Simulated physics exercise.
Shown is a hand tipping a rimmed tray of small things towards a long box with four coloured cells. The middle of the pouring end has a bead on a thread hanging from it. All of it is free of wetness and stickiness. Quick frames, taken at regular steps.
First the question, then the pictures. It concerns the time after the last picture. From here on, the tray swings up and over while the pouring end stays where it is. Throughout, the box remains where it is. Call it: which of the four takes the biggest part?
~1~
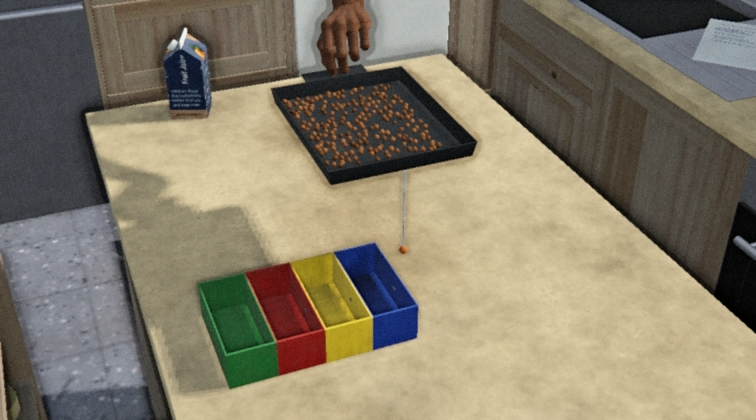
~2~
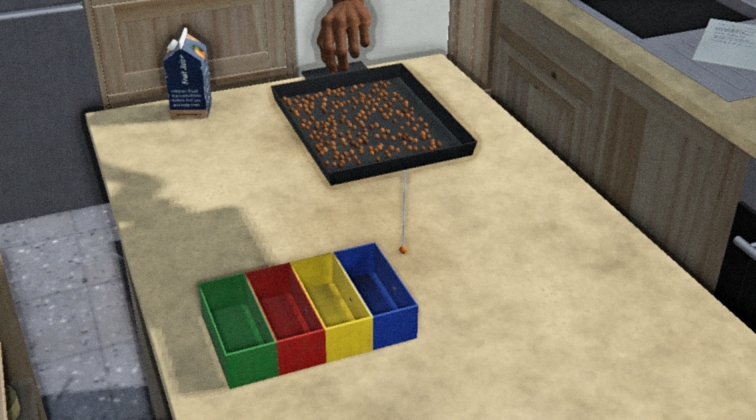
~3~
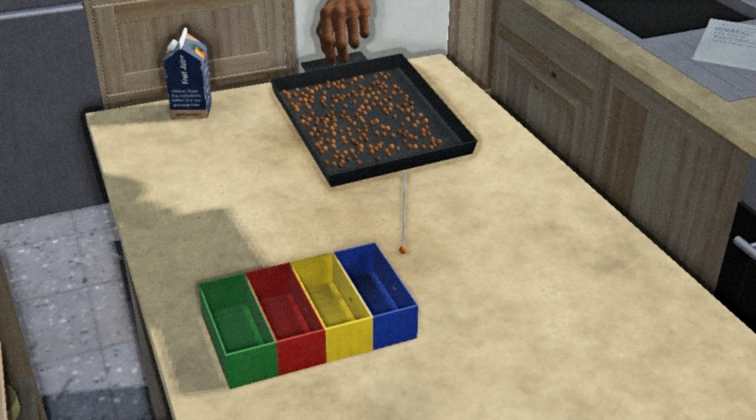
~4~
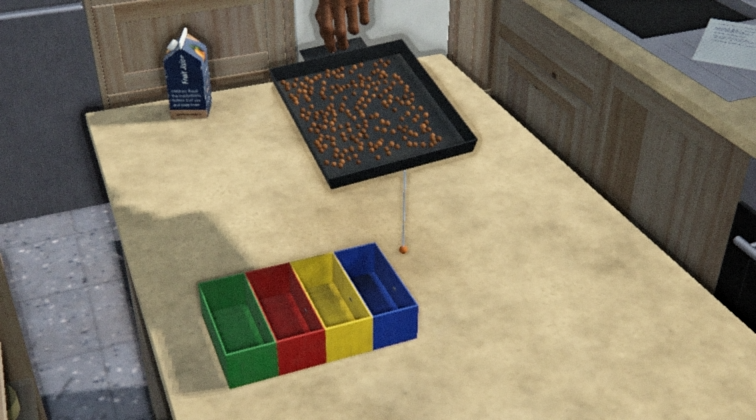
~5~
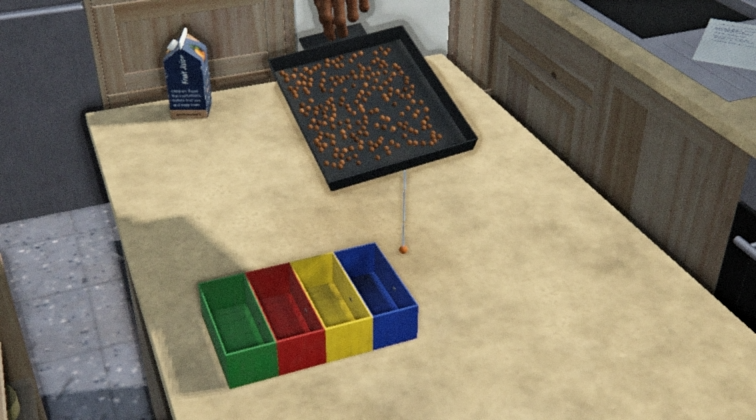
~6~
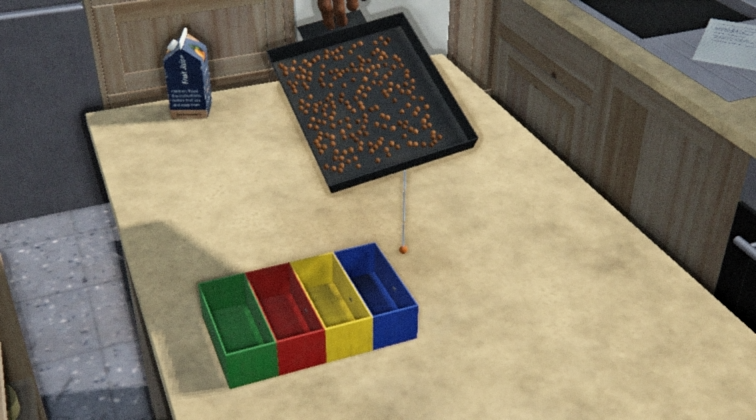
The yellow compartment.
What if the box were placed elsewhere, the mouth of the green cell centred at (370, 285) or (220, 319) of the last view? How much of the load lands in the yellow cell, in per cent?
Trial 1 0%, trial 2 20%.
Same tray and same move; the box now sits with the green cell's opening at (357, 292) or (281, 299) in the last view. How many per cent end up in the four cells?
The first yields 100 per cent and the second 100 per cent.
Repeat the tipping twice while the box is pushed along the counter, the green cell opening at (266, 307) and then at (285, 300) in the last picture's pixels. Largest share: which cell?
That yellow cell first, the cell in red second.
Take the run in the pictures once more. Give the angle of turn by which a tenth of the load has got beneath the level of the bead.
Roughly 80 degrees of turn.
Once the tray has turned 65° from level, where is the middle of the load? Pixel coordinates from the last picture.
Look around (354, 172) in the last picture.
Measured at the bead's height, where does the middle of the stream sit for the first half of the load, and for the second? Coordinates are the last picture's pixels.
Early-half point (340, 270); late-half point (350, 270).
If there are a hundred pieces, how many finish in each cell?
Looks like the green cell ends near 0 %, the red cell near 0 %, the yellow cell near 70 %, and the blue cell near 30 %.
Shortly afterwards, tray tipped steeply; all but a few on the tray; a little falling or outside the box.
Next, tray tipped past a quarter turn; near two thirds on the tray; near a quarter in the yellow cell; a little in the blue cell; a little falling or outside the box.
Some moments later, tray tipped past a quarter turn; near two thirds in the yellow cell; near a third in the blue cell; only a few falling or outside the box.
In the end, tray tipped past a quarter turn; near two thirds in the yellow cell; near a third in the blue cell; none at all in the green cell; none at all in the red cell; only a few outside the box.
